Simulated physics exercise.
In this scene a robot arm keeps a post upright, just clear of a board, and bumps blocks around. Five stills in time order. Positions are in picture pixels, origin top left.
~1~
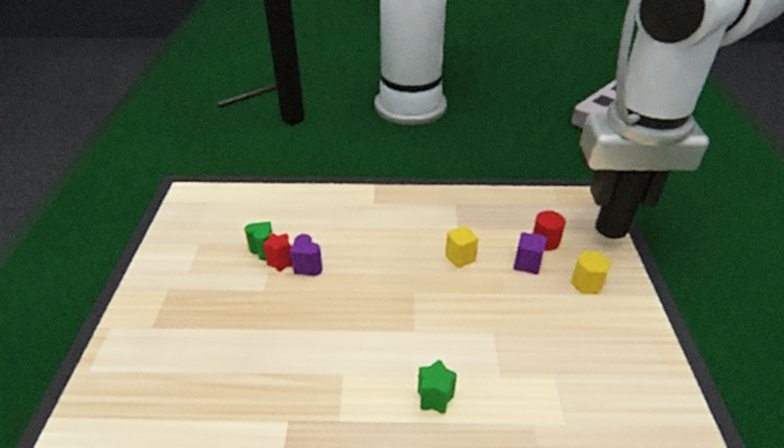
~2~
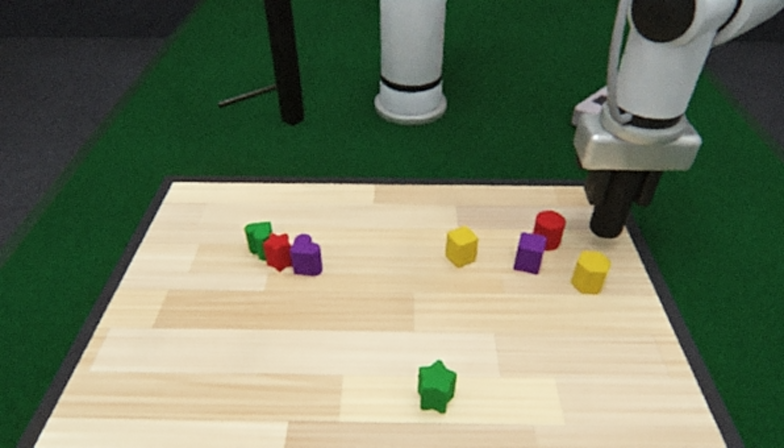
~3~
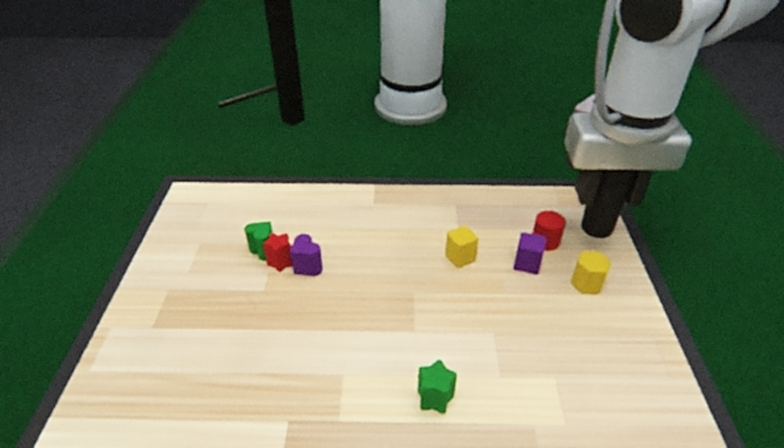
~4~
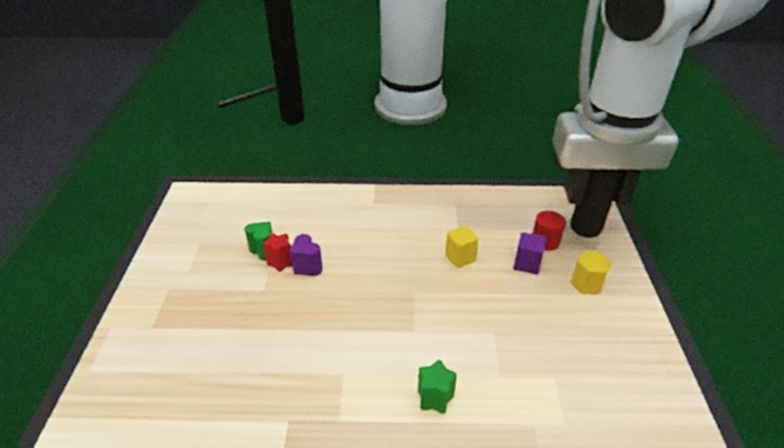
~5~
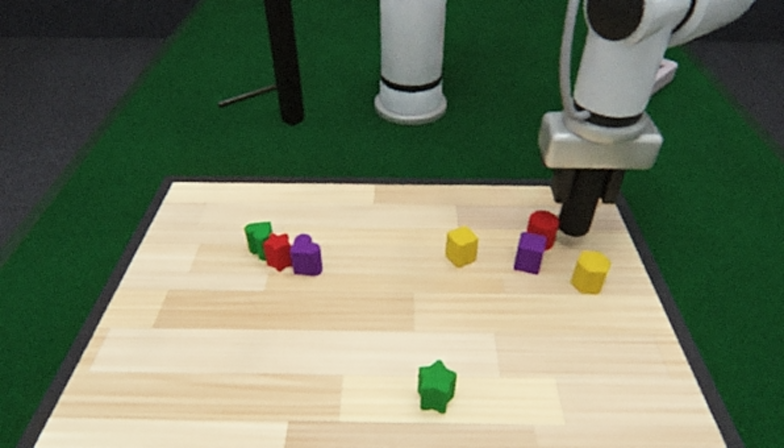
A pale wooden board lies on a green floor, seen from a fixed, raised viewpoint in front. Green, red and purple blocks cluster at the left, a green star sits near the front, and yellow, purple and red blocks stand at the right beside a white robot arm. The arm slides its dark post slowly left along the back, finally nudging the red cylinder slightly left while the other blocks stay still.
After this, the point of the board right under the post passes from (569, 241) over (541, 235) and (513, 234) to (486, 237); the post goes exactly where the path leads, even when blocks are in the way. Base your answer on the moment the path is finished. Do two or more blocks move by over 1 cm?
Yes, it checks out.
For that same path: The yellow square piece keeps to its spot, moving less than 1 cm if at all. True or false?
That claim is false.
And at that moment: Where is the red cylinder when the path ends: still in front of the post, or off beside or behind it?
At that point it is up front.
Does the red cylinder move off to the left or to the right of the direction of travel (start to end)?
The answer is left: Facing from the path's start to its end, that's where the red cylinder shifts.
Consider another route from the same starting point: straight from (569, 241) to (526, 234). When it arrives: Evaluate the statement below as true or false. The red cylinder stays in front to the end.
The statement is true.
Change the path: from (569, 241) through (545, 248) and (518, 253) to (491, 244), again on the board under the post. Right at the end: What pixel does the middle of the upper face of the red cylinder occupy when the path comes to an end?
It comes to (471, 208).
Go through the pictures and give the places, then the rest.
The first picture shows post's lower end (611, 230); yellow square piece (463, 235); purple square piece (532, 241); red cylinder (551, 219).
The second picture shows post (605, 230); blocks still.
The third picture shows post (597, 229); blocks still.
The fourth picture shows post (586, 229); blocks still.
The fifth picture shows post (573, 228); yellow square piece (463, 235); purple square piece (532, 241); red cylinder (545, 219).
On the path given first. One third of the way, post (543, 222); red cylinder (518, 218).
Two thirds of the way, post (515, 221); red cylinder (493, 222).
At the end, post (488, 225); yellow square piece (451, 242); purple square piece still; red cylinder (470, 230).
